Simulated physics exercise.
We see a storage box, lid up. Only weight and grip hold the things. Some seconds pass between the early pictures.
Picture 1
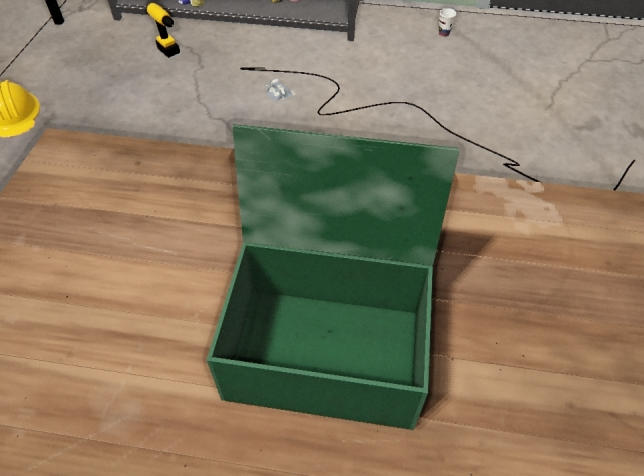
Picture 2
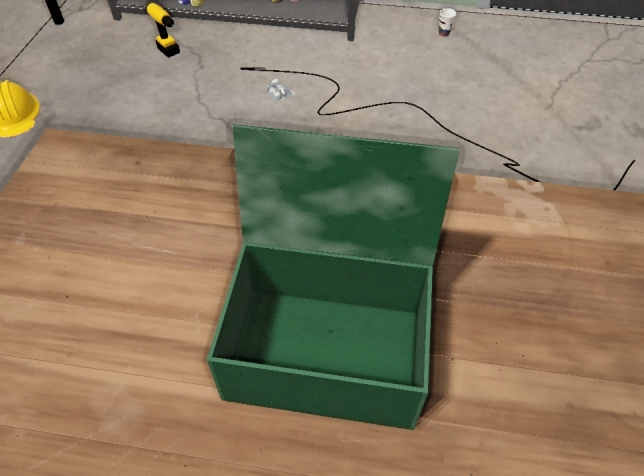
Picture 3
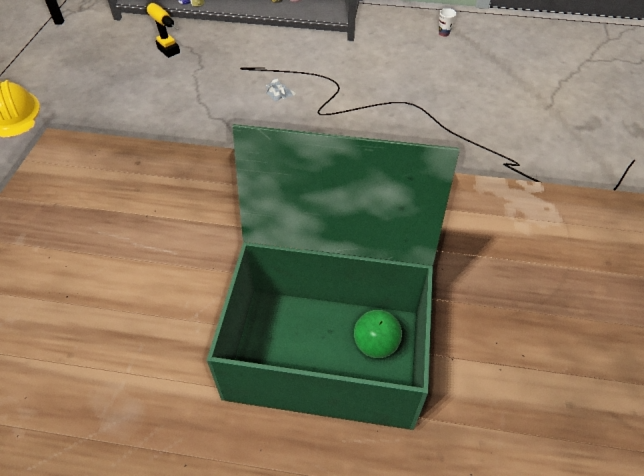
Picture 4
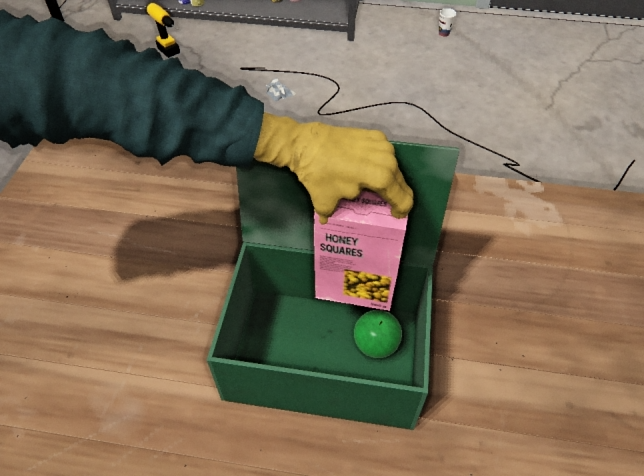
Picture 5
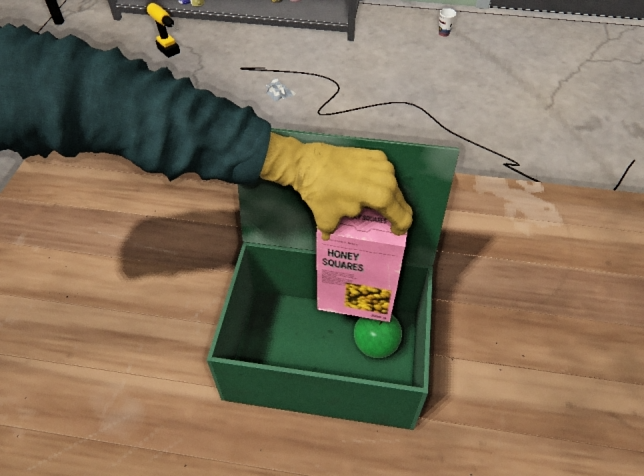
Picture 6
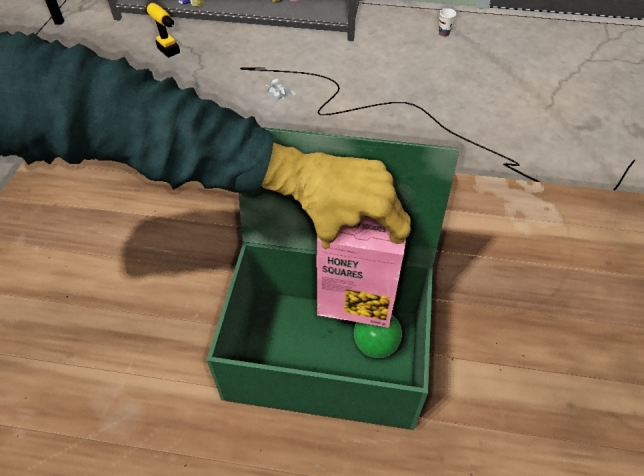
A gloved hand lowers a pink packet into a green box holding a green ball.
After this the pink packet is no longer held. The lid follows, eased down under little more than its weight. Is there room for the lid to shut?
Here the lid sits on the rim.
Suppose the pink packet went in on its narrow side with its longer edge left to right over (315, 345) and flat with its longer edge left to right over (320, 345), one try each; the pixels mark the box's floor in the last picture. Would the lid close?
In the first case it shuts flat; in the second case it closes.
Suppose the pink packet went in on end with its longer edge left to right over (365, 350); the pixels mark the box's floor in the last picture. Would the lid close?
Then it sits on the rim.
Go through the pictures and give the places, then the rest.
The last thing is not in view yet, in the first picture.
The last thing is not in view yet, in the second picture.
The last thing is not in view yet; green apple (378, 334), in the third picture.
Still above its spot; pink packet (359, 252); green apple (378, 334), in the fourth picture.
Still above its spot; pink packet (360, 266); green apple (378, 334), in the fifth picture.
In place under the hand; pink packet (359, 273); green apple (378, 334), in the sixth picture.
Then, 0.40 s after the last picture, pink packet on its side near (301, 307); green apple rolled a little.
Then, 1.00 s after the last picture, lid starting down; pink packet on its side near (298, 361); green apple rolled a little.
Then, 1.60 s after the last picture, lid 57° above the rim; pink packet on its side near (296, 359); green apple rolled a little.
Then, 1.90 s after the last picture, lid 20° above the rim; pink packet on its side near (296, 359); green apple rolled about its own width.
At rest, lid shut; tipped over in the box, pink packet; moved from the start, green apple. Seen from the same camera at the end, pink packet near (296, 359).
